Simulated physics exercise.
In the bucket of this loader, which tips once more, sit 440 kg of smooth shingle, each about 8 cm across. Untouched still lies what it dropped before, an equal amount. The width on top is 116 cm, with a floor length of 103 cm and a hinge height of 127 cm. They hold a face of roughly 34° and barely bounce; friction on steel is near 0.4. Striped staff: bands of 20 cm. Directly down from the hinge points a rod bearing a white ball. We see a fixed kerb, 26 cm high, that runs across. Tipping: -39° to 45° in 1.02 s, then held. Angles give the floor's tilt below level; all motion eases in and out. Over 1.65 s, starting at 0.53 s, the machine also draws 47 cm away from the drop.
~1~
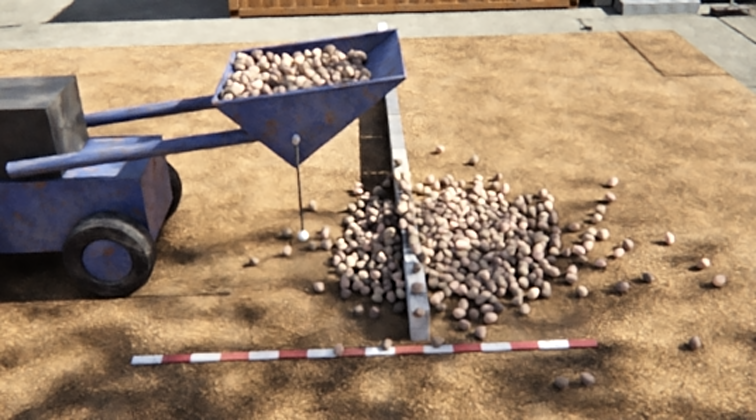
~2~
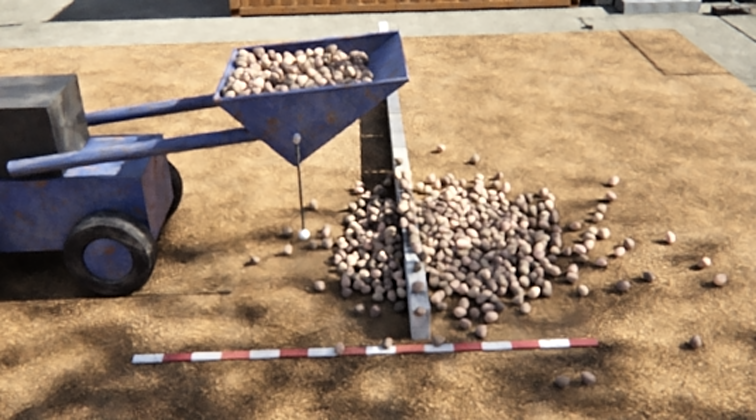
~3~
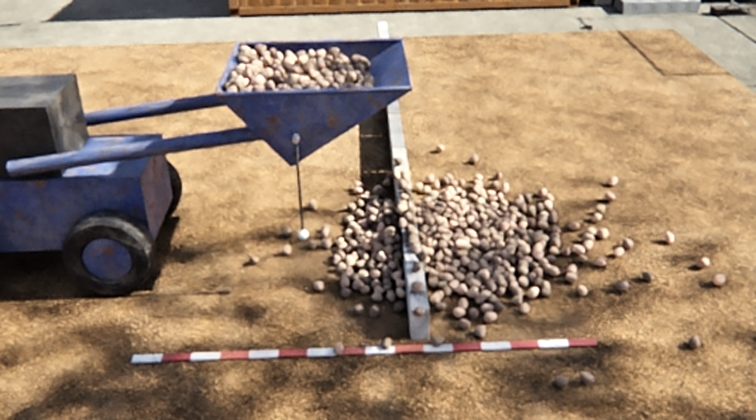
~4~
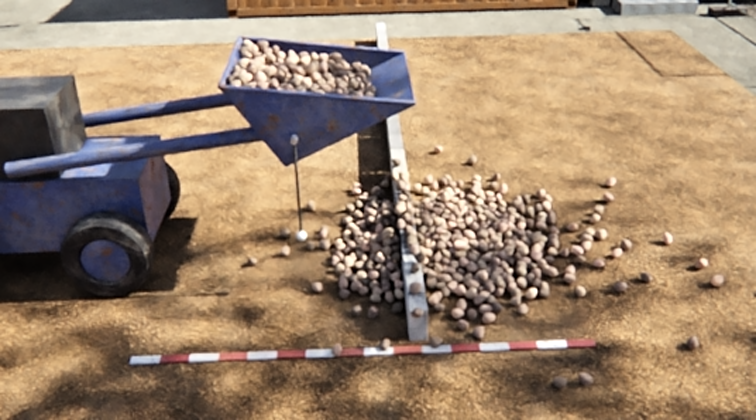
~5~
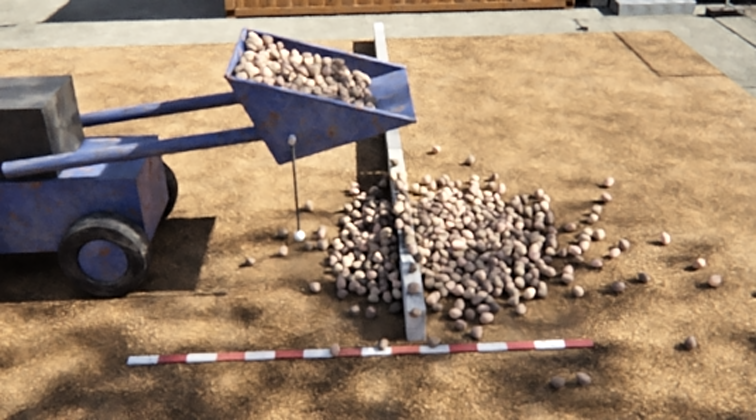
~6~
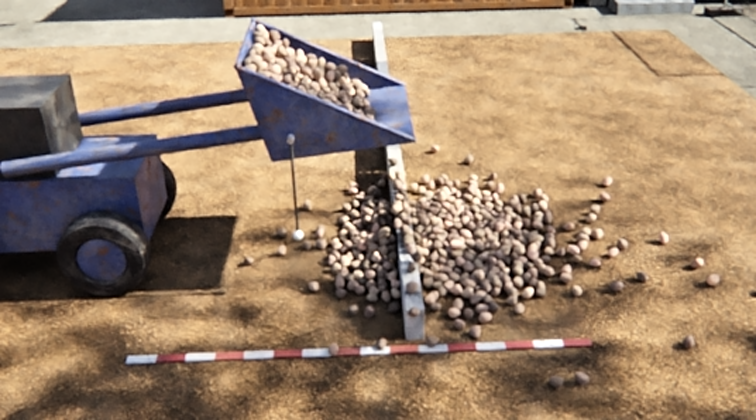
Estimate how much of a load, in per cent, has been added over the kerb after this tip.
Roughly 21 per cent of a load has been added.
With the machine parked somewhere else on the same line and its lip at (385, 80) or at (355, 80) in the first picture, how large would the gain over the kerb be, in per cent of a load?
Around 5 and 0 percent respectively.
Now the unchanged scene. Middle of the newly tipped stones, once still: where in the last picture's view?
Centre: Approx. (369, 237).
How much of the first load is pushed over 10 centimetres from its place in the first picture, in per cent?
Some 20 percent, give or take.
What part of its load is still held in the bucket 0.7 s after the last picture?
About 45 per cent.
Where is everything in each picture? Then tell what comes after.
In the first picture, lip at (406, 77), floor tilted -39°, highest stones at (300, 63). The earlier load is highest near (407, 223), 31 cm above ground level, 33 % on this side of the kerb, 67 % over the kerb.
In the second picture, the bucket is at -37°, its lip at (409, 79); the top of the load is at (291, 61).
In the third picture, the bucket is at -33°, its lip at (412, 89); the top of the load is at (261, 58).
In the fourth picture, lip at (415, 104), floor tilted -26°, highest stones at (250, 54).
In the fifth picture, lip at (417, 121), floor tilted -17°, highest stones at (254, 47).
In the sixth picture, the bucket is at -7°, its lip at (416, 141); the top of the load is at (260, 40).
Then, 0.3 s after the last picture the floor is at 31°; in per cent of one load, 100 in the bucket, 33 on this side of the kerb, 67 over the kerb; the foremost stones are at (669, 254).
Then, 0.7 s after the last picture the floor is at 45°; in per cent of one load, 44 in the bucket, 87 on this side of the kerb, 68 over the kerb; the foremost stones are at (669, 254).
Then, 2.2 s after the last picture the floor is at 45°; in per cent of one load, 0 in the bucket, 111 on this side of the kerb, 89 over the kerb; the foremost stones are at (669, 254).
Then, 4.9 s after the last picture the floor is at 45°; in per cent of one load, 0 in the bucket, 111 on this side of the kerb, 89 over the kerb; the foremost stones are at (669, 254). Net gain over the kerb, 21.
